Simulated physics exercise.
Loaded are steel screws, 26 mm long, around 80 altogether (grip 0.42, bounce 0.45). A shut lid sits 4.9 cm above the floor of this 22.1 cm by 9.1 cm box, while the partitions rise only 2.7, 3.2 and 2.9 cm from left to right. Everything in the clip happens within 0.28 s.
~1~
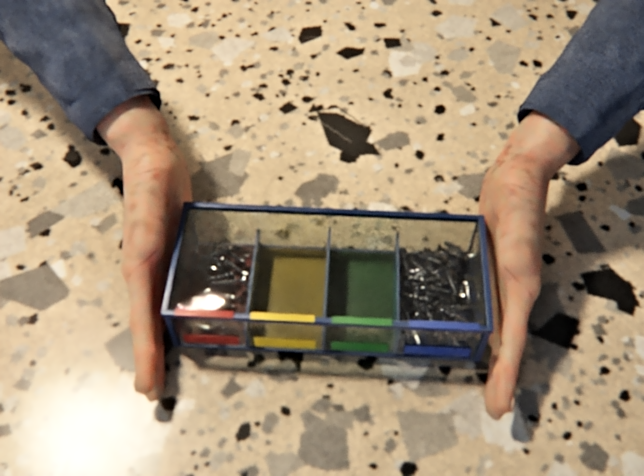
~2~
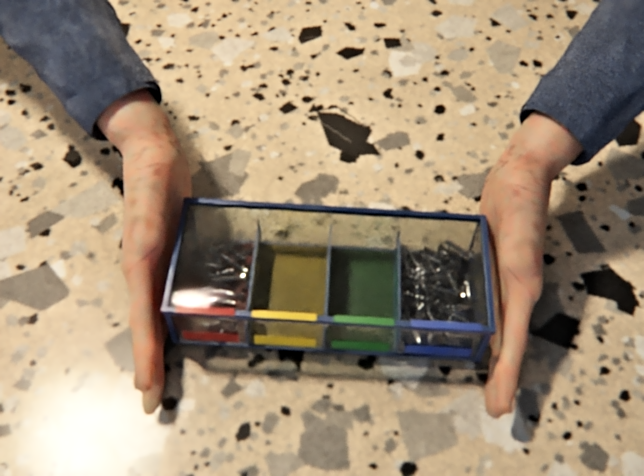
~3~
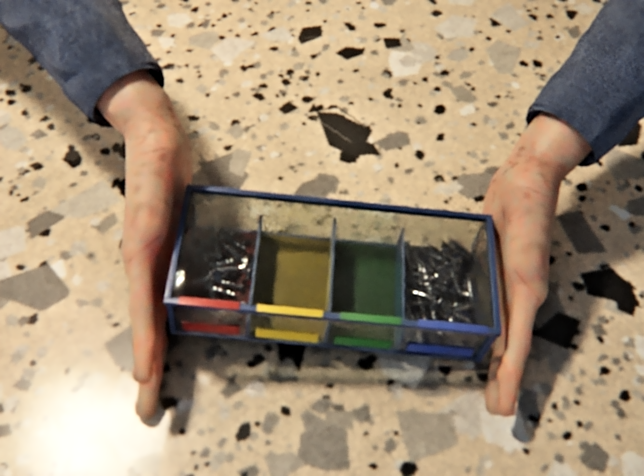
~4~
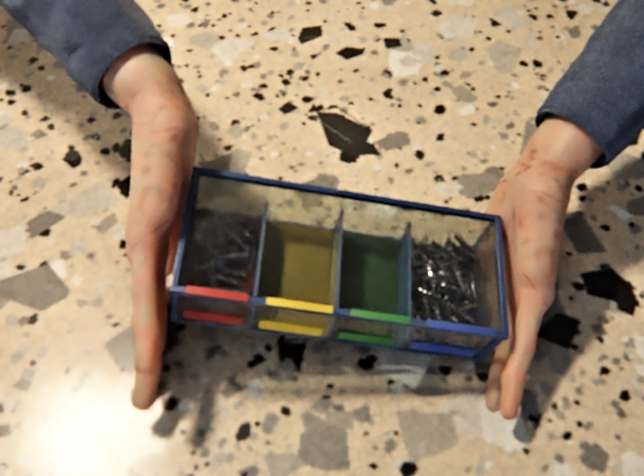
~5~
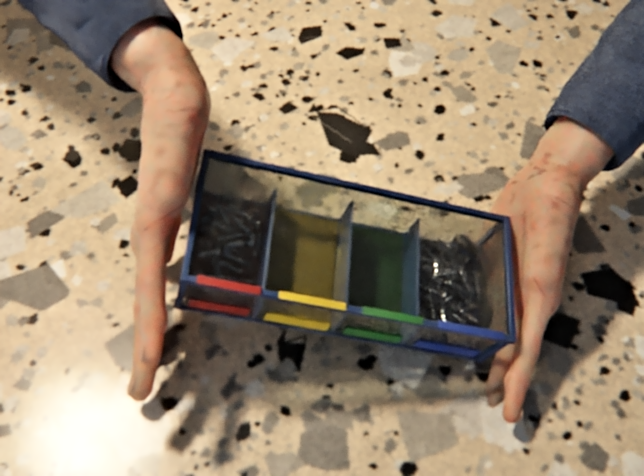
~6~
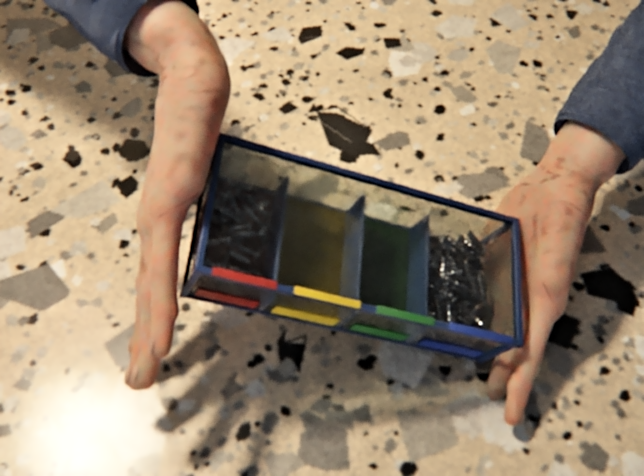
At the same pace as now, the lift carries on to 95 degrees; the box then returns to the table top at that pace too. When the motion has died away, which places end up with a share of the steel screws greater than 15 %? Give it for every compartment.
Red - no; blue - yes; green - no; yellow - no.
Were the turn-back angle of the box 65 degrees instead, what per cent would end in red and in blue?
In per cent, red 35 and blue 65.
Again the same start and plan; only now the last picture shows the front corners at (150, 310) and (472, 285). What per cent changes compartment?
Estimate: Near 50 %.
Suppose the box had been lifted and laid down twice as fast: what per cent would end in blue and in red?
In that case blue would keep 80 % and red would keep 0 %.
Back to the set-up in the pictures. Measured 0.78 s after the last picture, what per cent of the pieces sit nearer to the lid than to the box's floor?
I'd say around 50 percent of the pieces.
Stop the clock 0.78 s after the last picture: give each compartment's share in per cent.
Red 15; blue 65; green 0; yellow 15.
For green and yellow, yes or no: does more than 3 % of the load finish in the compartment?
As for green, correct, and as for yellow, correct.
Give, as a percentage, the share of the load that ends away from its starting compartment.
About 35 percent of it.
Then, 0.78 s after the last picture, tilt 94 degrees; red 15 %, blue 65 %, yellow 15 %.
Then, 1.30 s after the last picture, tilt 40 degrees; blue 80 %, green 10 %, yellow 10 %.
Then, 1.88 s after the last picture, tilt 0 degrees; blue 85 %, green 10 %, yellow 10 %.
In the end, red 0 %, blue 85 %, green 10 %, yellow 10 %.
